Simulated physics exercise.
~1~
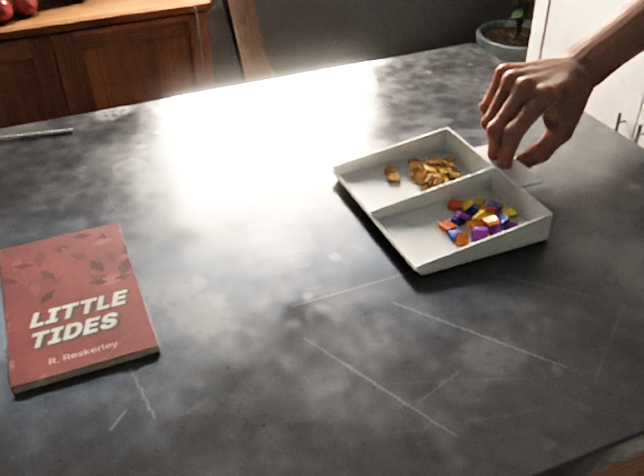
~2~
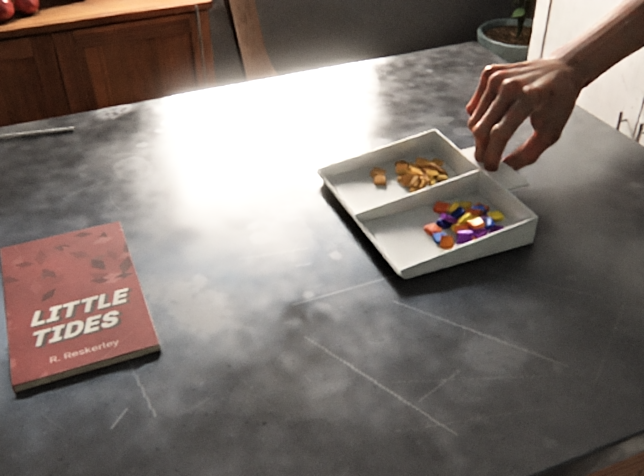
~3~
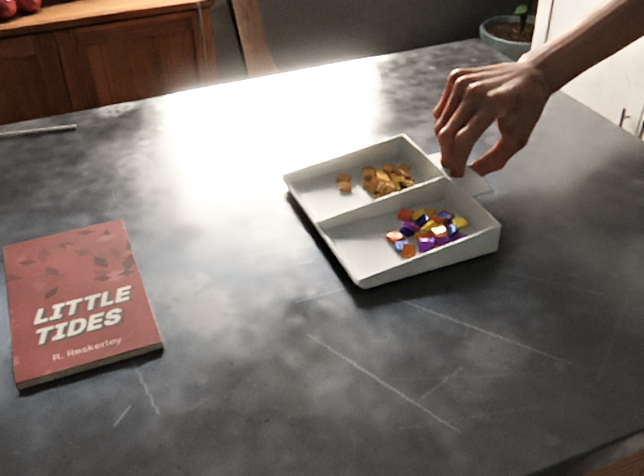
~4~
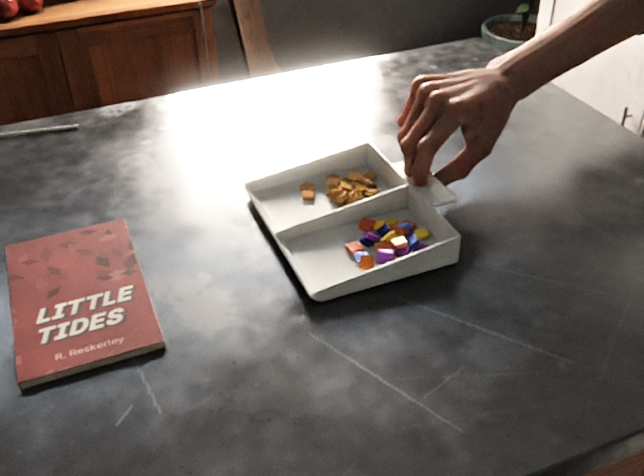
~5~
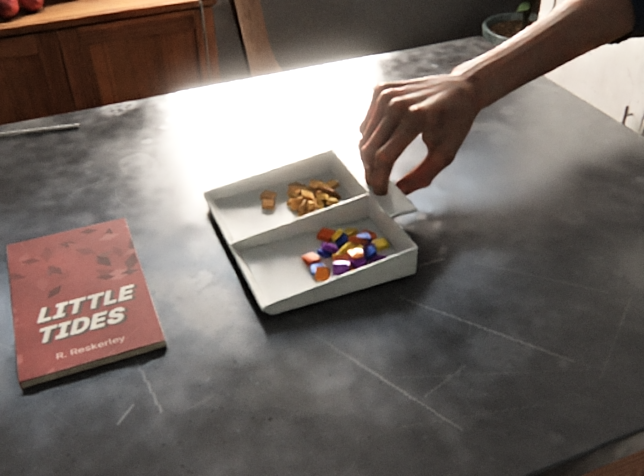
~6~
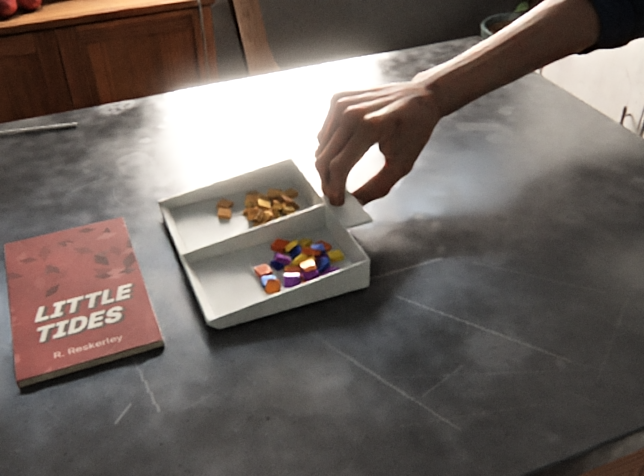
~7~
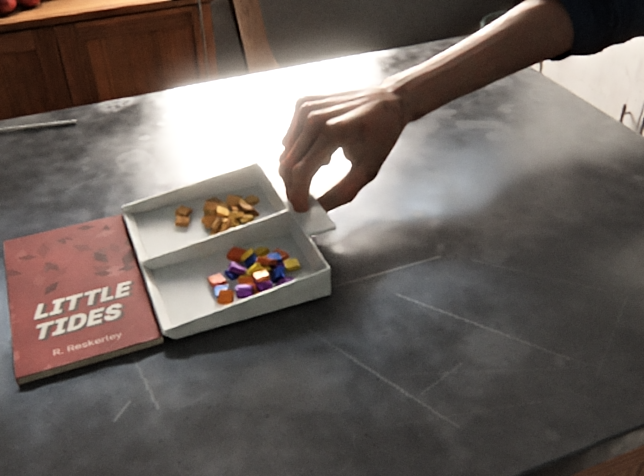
A divided tray of colourful pieces slides left, pushed by a hand, and stops against a thin red book.
